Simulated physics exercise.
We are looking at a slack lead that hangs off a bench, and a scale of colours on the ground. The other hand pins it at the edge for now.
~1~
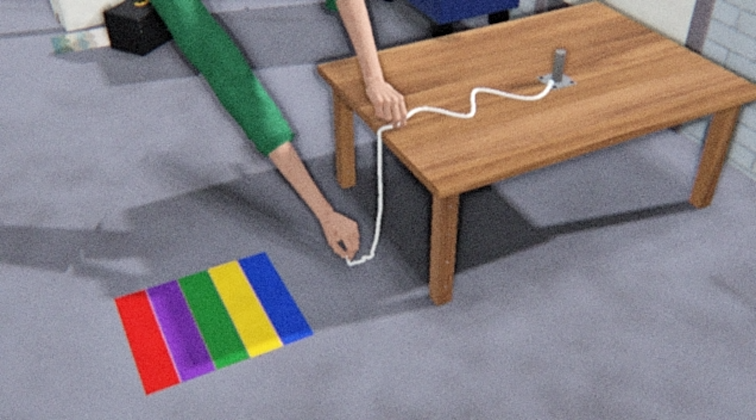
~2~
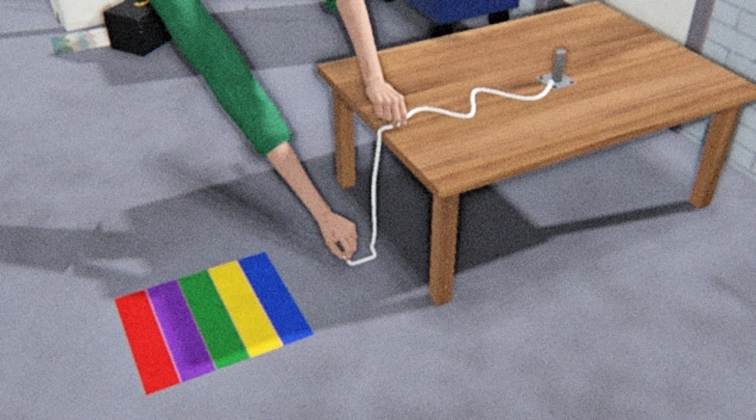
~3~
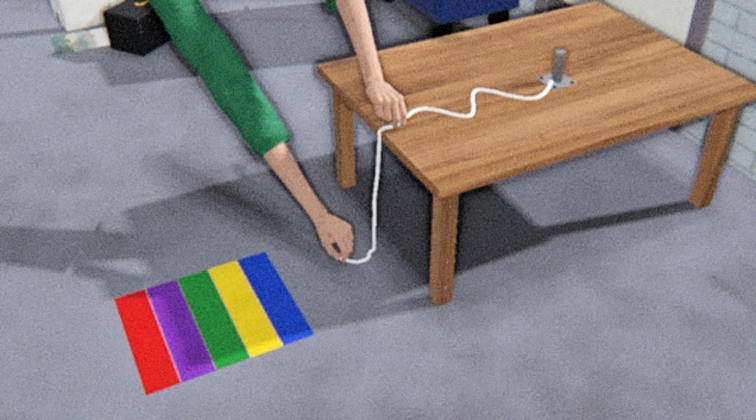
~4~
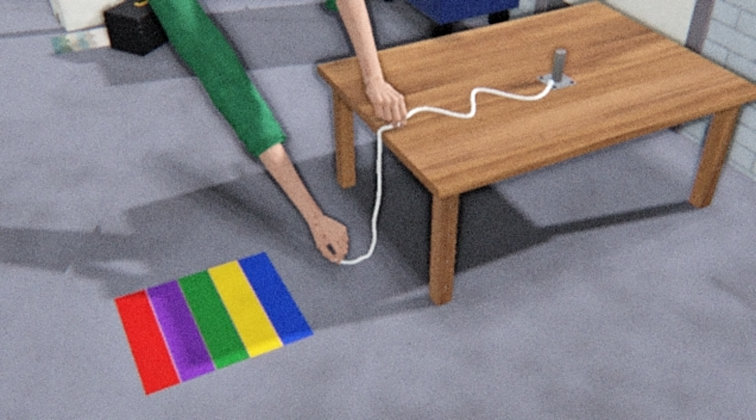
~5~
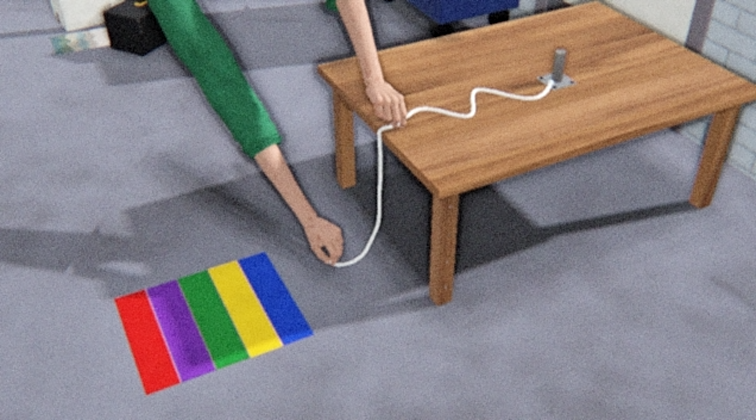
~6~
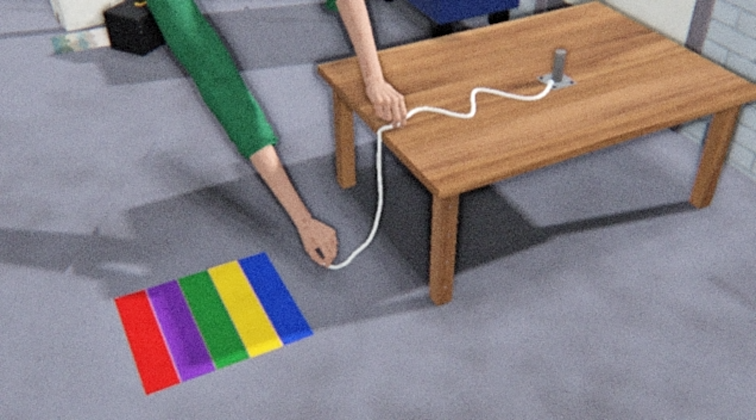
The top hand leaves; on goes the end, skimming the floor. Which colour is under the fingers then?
The end stops over the purple strip.
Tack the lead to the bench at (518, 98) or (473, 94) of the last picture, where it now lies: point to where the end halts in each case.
Near (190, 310) and (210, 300).
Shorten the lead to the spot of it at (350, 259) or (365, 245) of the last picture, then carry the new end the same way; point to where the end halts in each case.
In that order: (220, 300) and (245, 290).
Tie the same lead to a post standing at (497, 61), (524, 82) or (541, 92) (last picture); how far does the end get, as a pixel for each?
About (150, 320), (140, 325) and (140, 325).
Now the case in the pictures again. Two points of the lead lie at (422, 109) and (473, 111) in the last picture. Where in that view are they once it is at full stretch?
They go to (374, 135) and to (428, 115).
Soon after, end near (237, 293); over yellow.
After that, end near (199, 305); over green.
At the stop, end near (175, 313); over purple. It gets as far as the purple strip.
